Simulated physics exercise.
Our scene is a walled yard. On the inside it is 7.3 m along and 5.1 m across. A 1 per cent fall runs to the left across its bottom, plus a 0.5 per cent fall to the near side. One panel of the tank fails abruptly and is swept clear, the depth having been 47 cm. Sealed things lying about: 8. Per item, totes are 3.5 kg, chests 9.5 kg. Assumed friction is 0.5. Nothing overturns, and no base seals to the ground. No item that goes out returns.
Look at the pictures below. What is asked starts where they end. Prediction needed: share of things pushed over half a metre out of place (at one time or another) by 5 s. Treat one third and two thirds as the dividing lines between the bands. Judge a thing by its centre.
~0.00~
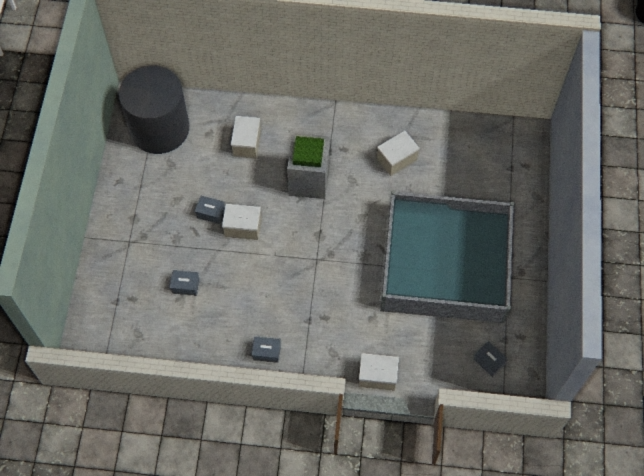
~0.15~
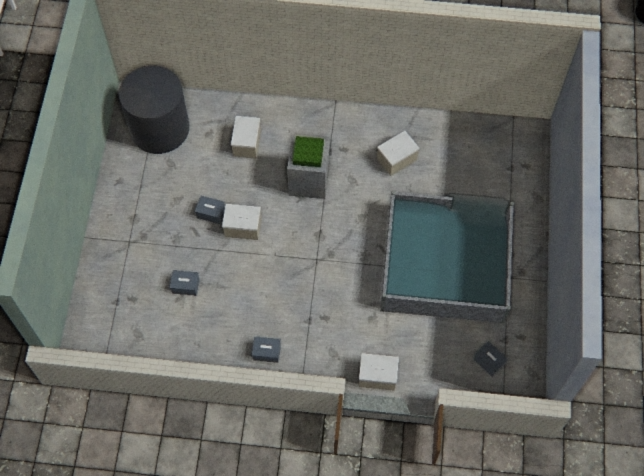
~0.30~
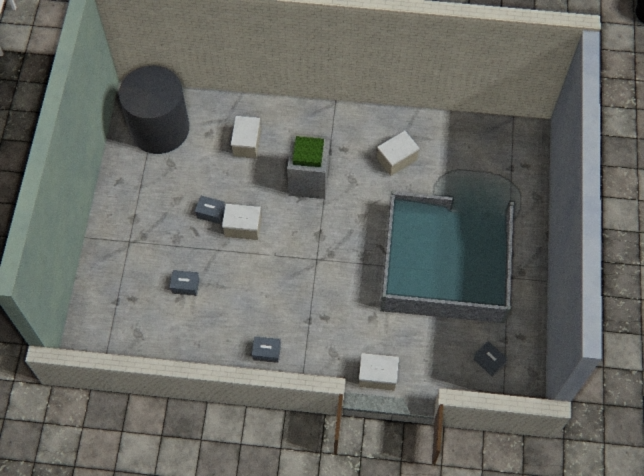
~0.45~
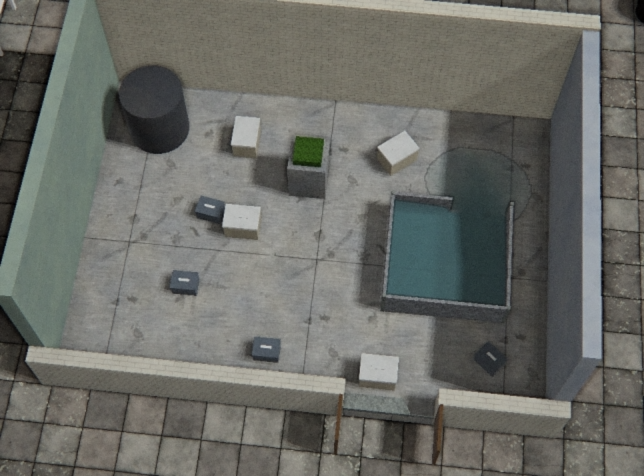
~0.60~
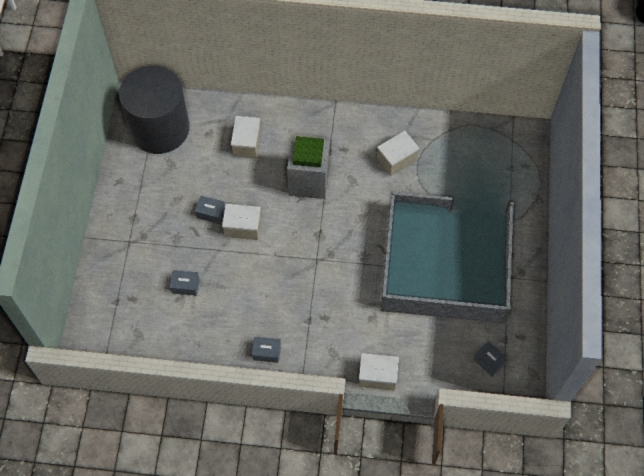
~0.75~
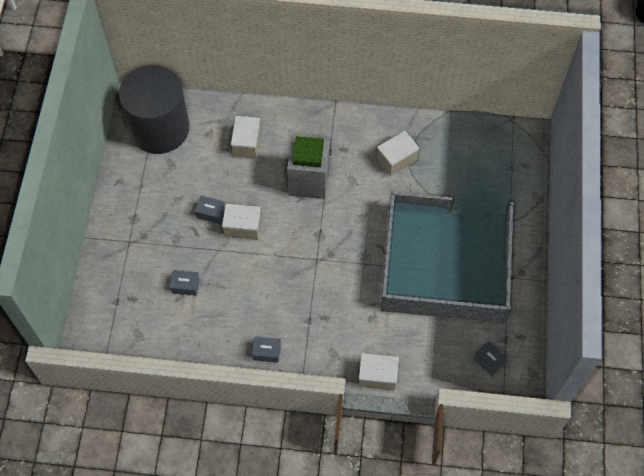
I expect under a third of them.
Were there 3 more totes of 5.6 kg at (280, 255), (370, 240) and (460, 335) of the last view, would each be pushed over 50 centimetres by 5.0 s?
Check, in order - not exceeded, not exceeded, not exceeded.
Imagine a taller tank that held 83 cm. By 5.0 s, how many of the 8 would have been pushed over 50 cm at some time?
Then the count would be 3.
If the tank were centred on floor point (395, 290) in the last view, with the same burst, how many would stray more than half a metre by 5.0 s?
That would give 2.
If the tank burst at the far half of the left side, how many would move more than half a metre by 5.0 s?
The answer would then be 3.
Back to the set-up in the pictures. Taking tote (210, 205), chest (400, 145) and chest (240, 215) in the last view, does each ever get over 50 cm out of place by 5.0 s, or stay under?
Within the mark, beyond the mark, within the mark.
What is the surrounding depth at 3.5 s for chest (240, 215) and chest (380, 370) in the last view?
About 0 and 0 cm.
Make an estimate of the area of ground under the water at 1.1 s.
Flooded: Near 7.5 m2.
After 1.1 s 0 of 8 are over 50 cm from their spots; 0 afloat.
After 2.2 s 0 of 8 are over 50 cm from their spots; 0 afloat.
After 3.5 s 0 of 8 are over 50 cm from their spots; 0 afloat.
After 5.0 s 2 of 8 are over 50 cm from their spots, and 2 have been at some point; 0 afloat.
